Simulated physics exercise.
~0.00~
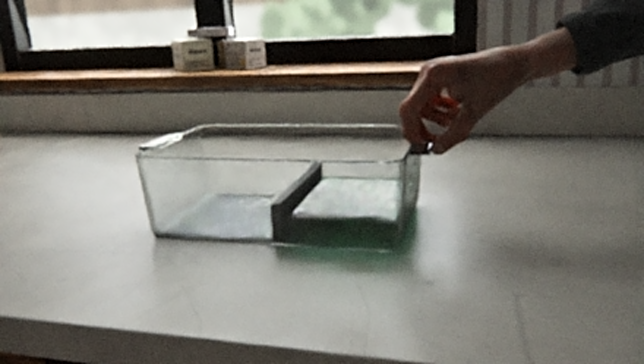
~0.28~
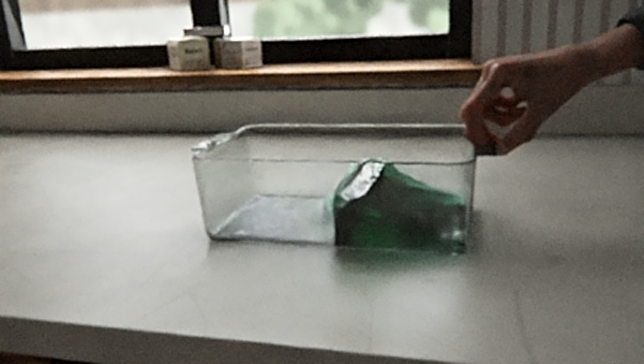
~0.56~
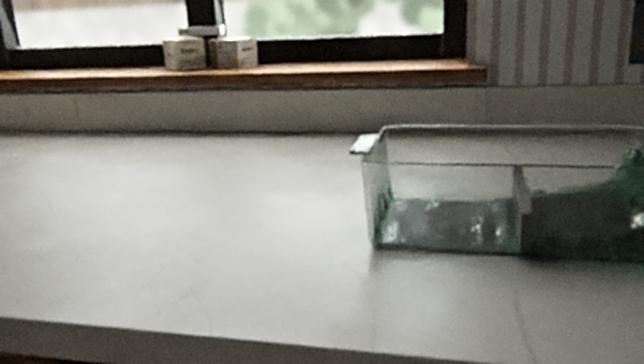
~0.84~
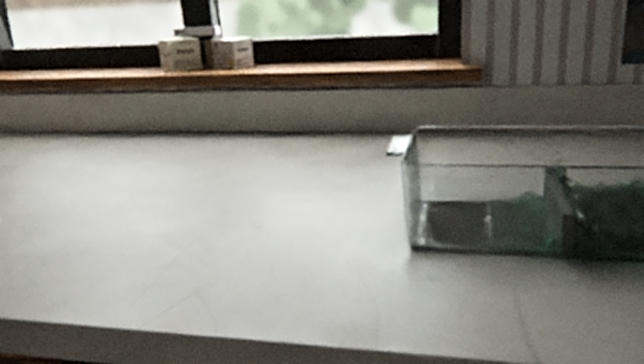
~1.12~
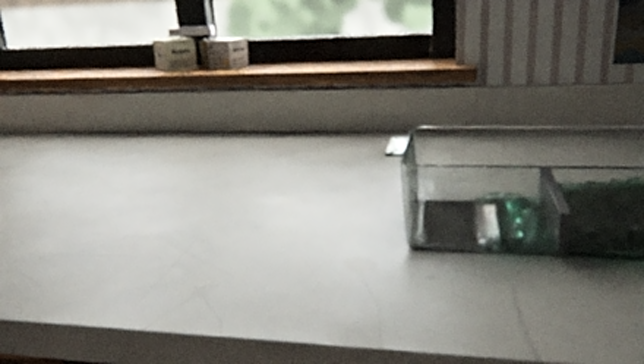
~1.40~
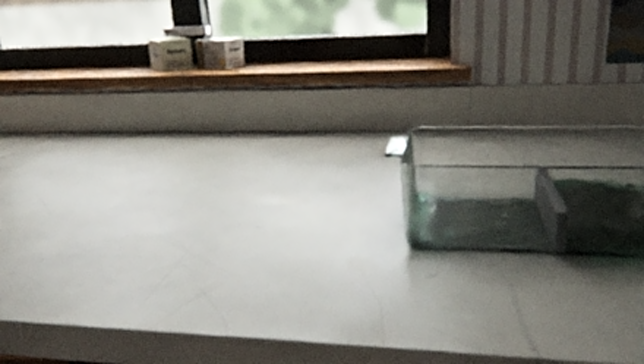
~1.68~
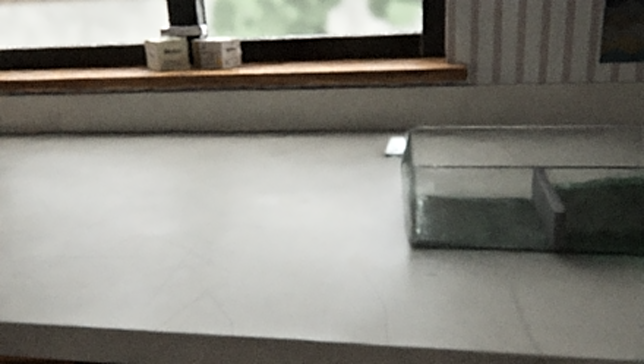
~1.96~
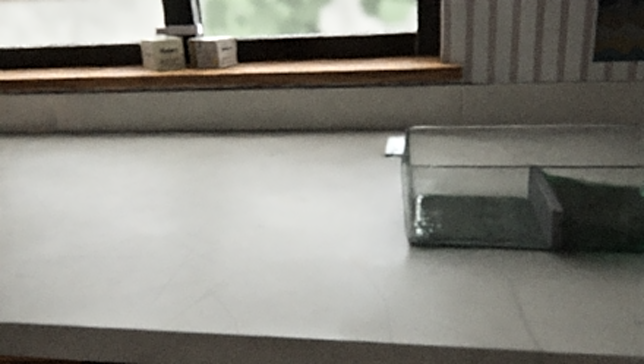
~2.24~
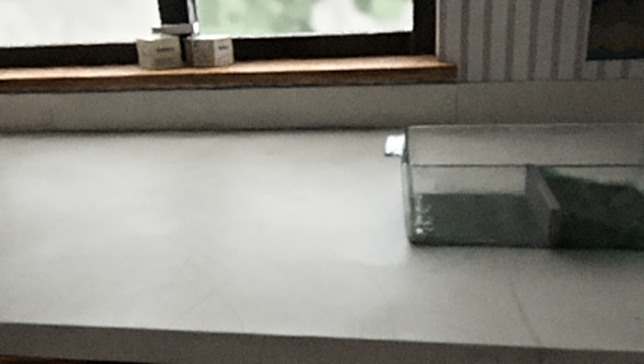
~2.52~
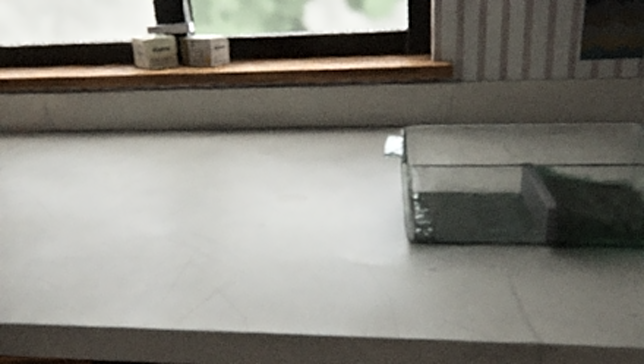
A divided glass box slides right under a hand's pull, its green-tinted water sloshing and settling.
